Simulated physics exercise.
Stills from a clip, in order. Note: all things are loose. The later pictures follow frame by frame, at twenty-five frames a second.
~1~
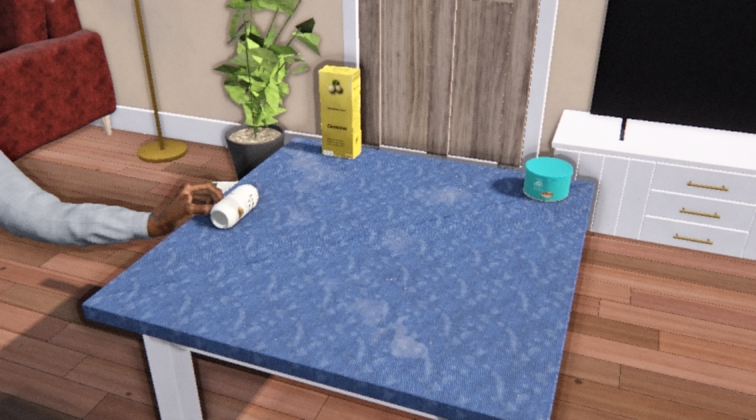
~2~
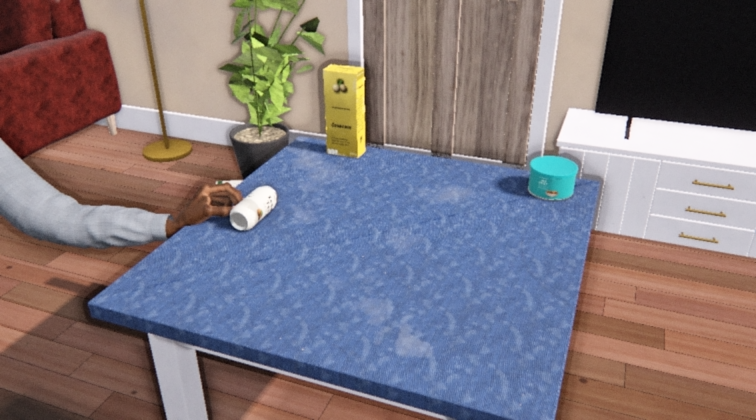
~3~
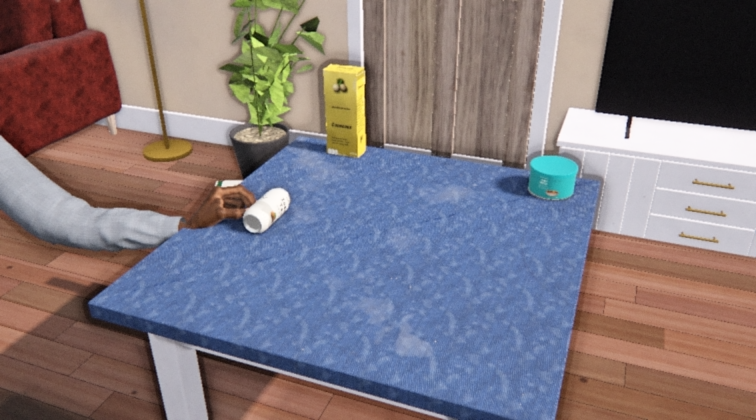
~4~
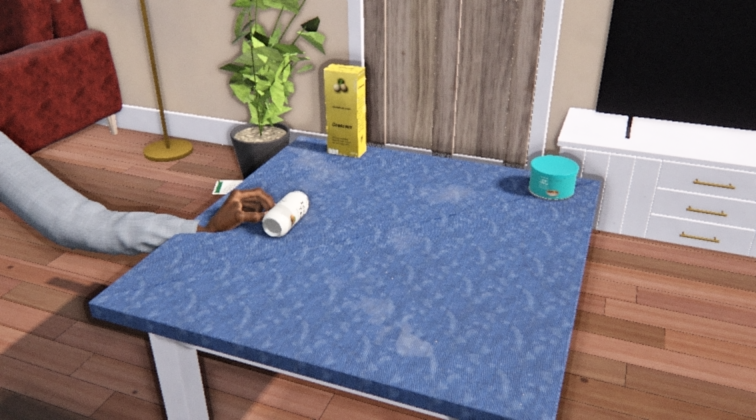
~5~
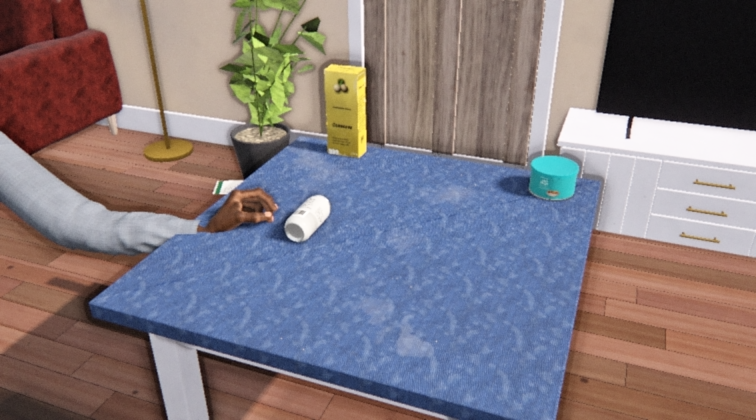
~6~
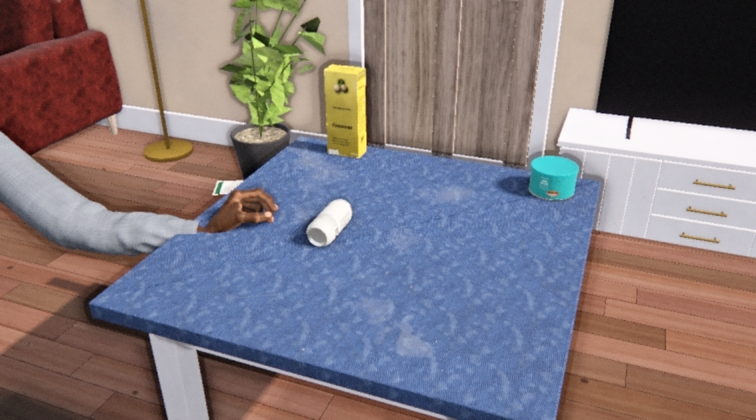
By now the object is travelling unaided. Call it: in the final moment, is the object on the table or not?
It is not on the table.
Then, 0.20 s on from there, white can shifted well along near (445, 245).
Then, 0.50 s on from there, white can now off the table.
Then, 0.90 s on from there, things are still on the move.
In the end, off the table, white can.
